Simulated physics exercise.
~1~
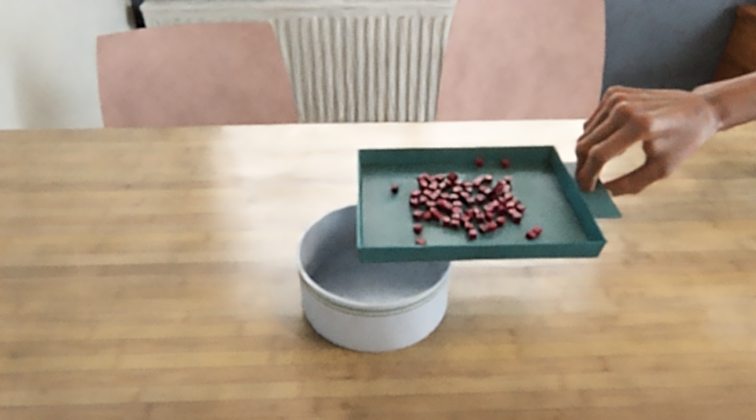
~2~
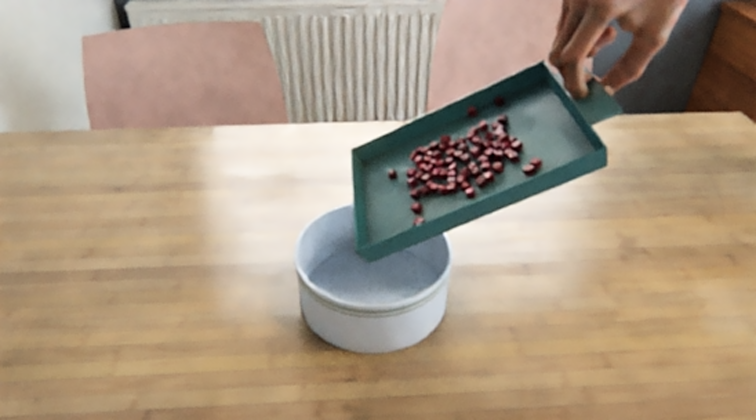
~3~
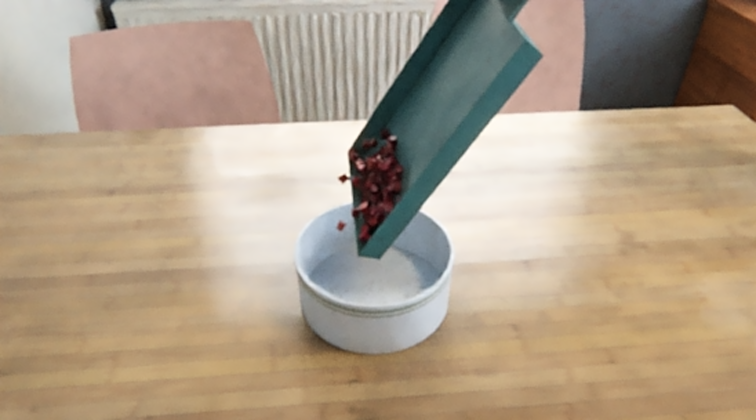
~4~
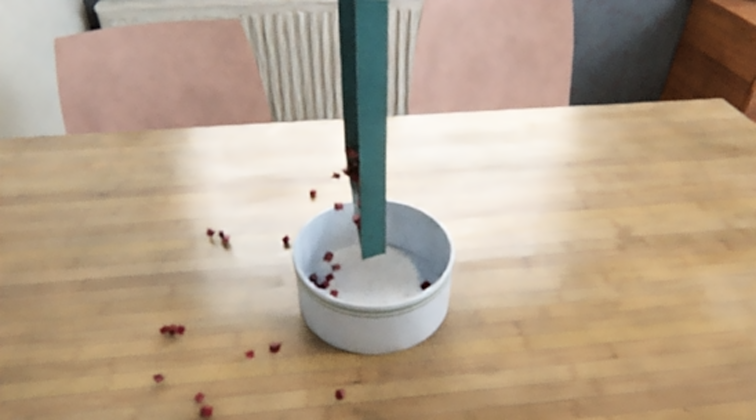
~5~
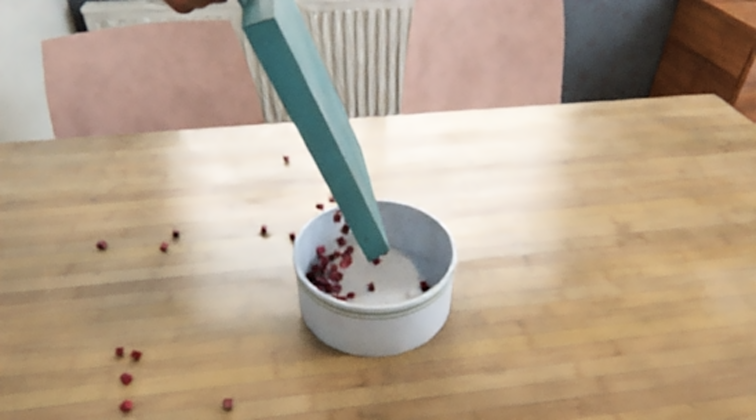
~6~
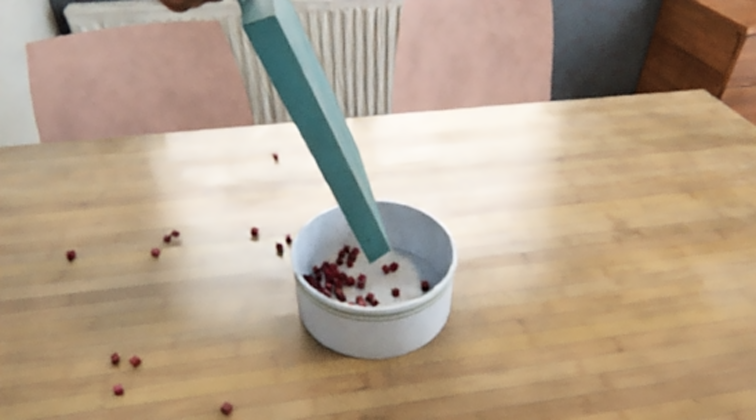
A shallow dark green tray scattered with small deep-red beetroot cubes is held by a hand above a round pale grey pot on a wooden table, seen from slightly above, with pink chairs and a white radiator behind. The hand lifts the tray's right end, tipping it towards the pot while the cubes at first stay put. As it steepens, they slide down and bunch at the lower left edge. The tray swings upright and past vertical, spilling cubes into the pot and across the table to the left. Finally the tray stays tilted, most cubes in the pot, others strewn outside.
